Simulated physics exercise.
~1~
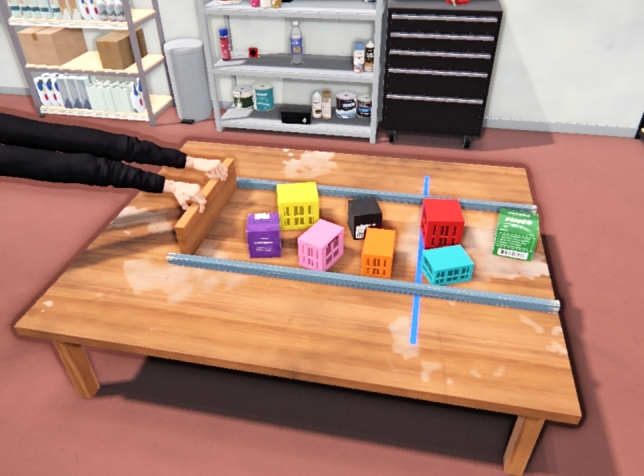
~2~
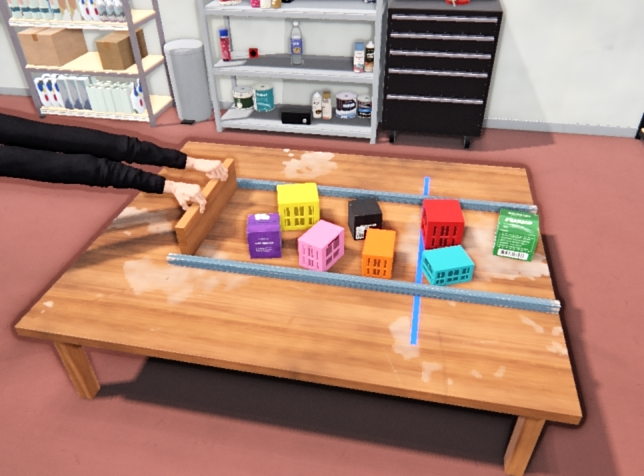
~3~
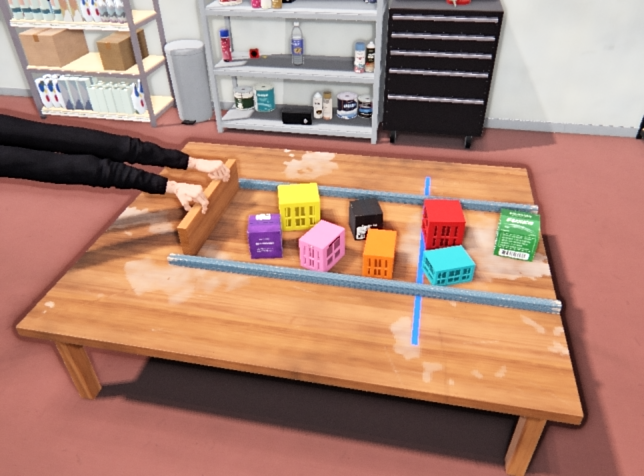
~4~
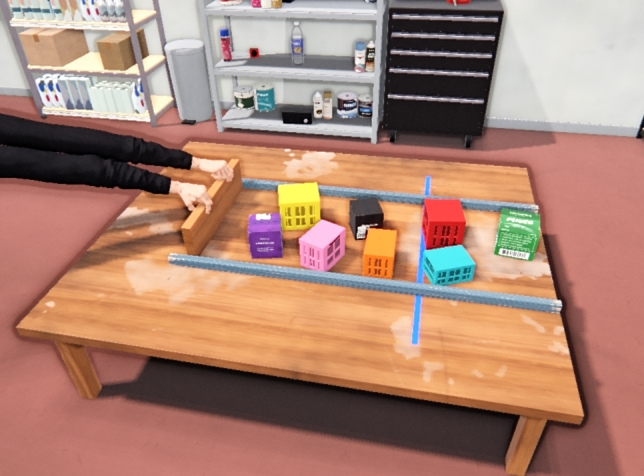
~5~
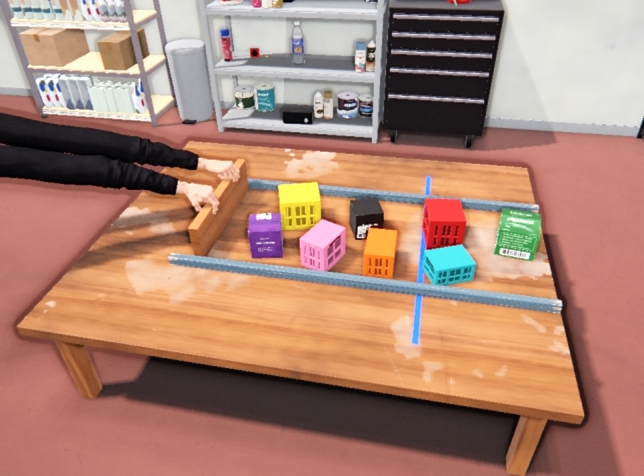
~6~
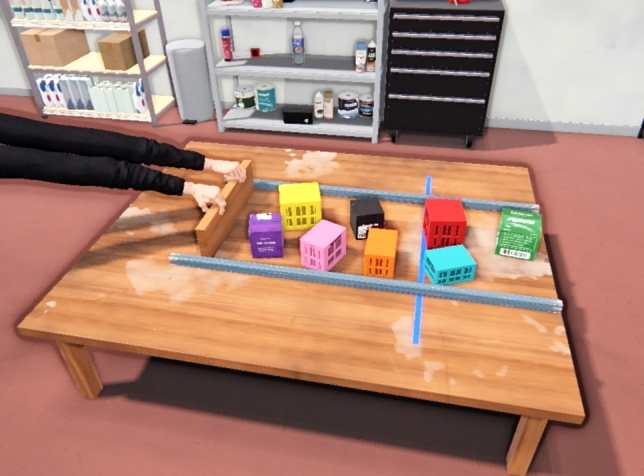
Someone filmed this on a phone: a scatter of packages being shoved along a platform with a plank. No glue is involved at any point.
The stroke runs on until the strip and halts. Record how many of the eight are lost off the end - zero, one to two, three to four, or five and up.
Only one or two are pushed off.
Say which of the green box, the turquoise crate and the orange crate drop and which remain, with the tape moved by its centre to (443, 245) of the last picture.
Result - green box: Drops; turquoise crate: Drops; orange crate: Remains in place.
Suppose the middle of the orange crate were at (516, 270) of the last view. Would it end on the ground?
Put there, it simply holds its spot.
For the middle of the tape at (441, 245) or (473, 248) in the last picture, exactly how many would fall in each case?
Per try: 2; 4.
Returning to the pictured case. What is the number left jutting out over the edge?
The count would be 1.
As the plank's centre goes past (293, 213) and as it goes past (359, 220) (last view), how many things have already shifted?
It comes to 3 for the first spot, 7 for the other.
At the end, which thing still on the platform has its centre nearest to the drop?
It's the turquoise crate.
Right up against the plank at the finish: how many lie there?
In total, 2.
Early on, none off yet; green box at rest near (518, 234); turquoise crate at rest near (449, 266); red crate at rest near (444, 224).
A while later, none off yet; green box at rest near (518, 234); turquoise crate travelled about its own width near (498, 276); red crate travelled about its own width near (478, 228).
Finally, the number that fall off is one or two; lost, green box.
